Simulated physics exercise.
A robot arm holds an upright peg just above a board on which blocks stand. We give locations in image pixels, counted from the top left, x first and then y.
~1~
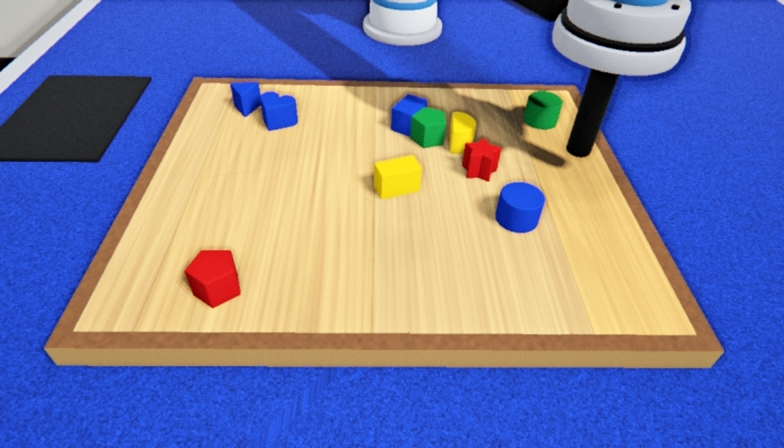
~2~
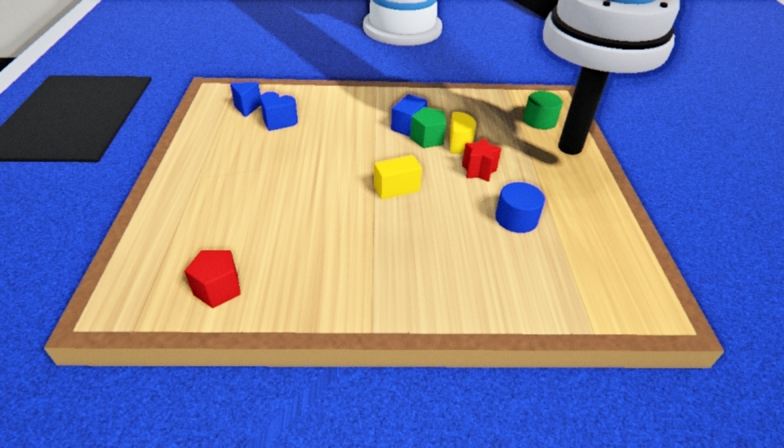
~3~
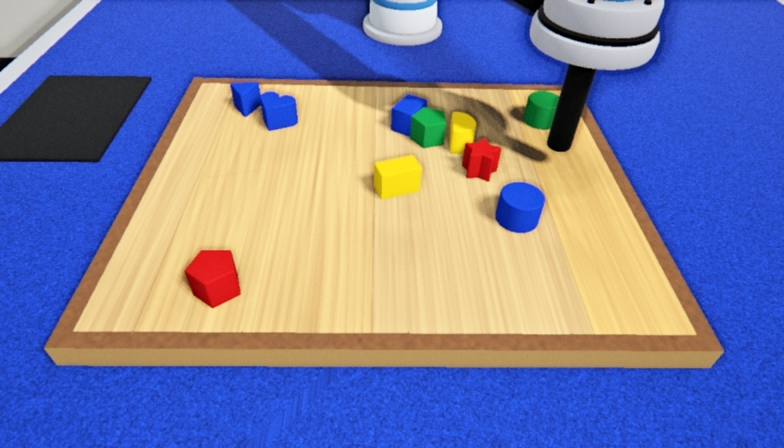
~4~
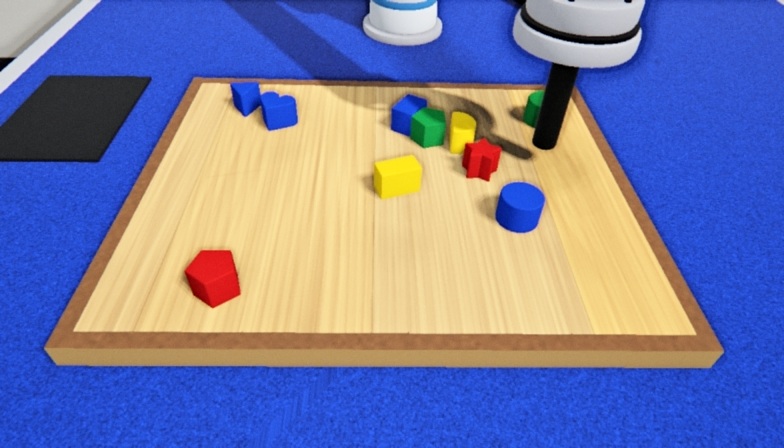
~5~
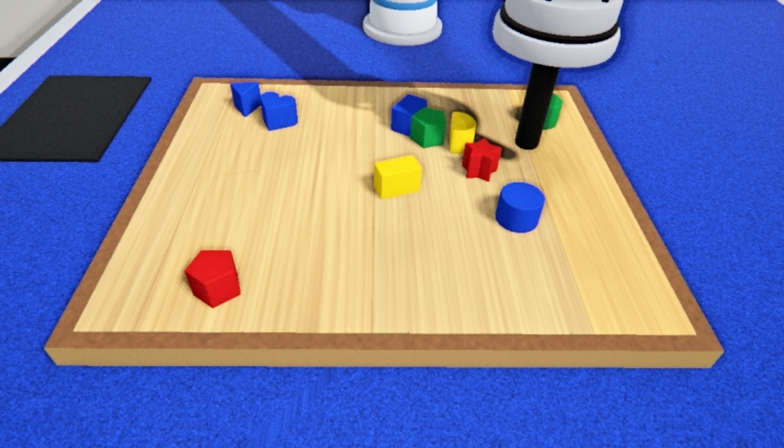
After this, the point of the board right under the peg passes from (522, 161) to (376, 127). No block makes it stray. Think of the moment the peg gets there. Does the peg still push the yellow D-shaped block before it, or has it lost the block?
The yellow D-shaped block is leading.
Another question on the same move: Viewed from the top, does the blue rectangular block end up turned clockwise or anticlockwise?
Prediction: Clockwise.
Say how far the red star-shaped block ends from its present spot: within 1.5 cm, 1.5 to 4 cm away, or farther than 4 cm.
Up to 1.5 cm.
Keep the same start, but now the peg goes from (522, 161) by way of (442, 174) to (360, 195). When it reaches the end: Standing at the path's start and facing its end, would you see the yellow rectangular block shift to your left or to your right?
The answer is left.
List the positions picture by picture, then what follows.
Lower end of the peg at (578, 152), tops of blocks, blue rectangular block at (410, 103), green five-sided block at (430, 116), yellow D-shaped block at (463, 121), red star-shaped block at (483, 148), in the first frame.
Peg at (570, 149), blocks as before, in the second frame.
Peg at (558, 147), blocks as before, in the third frame.
Peg at (543, 145), blocks as before, in the fourth frame.
Peg at (526, 145), blue rectangular block at (410, 103), green five-sided block at (430, 116), yellow D-shaped block at (463, 121), red star-shaped block at (483, 148), in the fifth frame.
On the path given first. One third of the way, peg at (474, 132); green five-sided block at (426, 116); yellow D-shaped block at (451, 119).
Two thirds of the way, peg at (422, 121); blue rectangular block at (384, 94), turned 55° clockwise; green five-sided block at (374, 111); yellow D-shaped block at (399, 109).
At the end, peg at (376, 111); blue rectangular block at (382, 92), turned 65° clockwise; green five-sided block at (330, 110), turned 35° anticlockwise; yellow D-shaped block at (351, 103), turned 40° anticlockwise; red star-shaped block not moved.
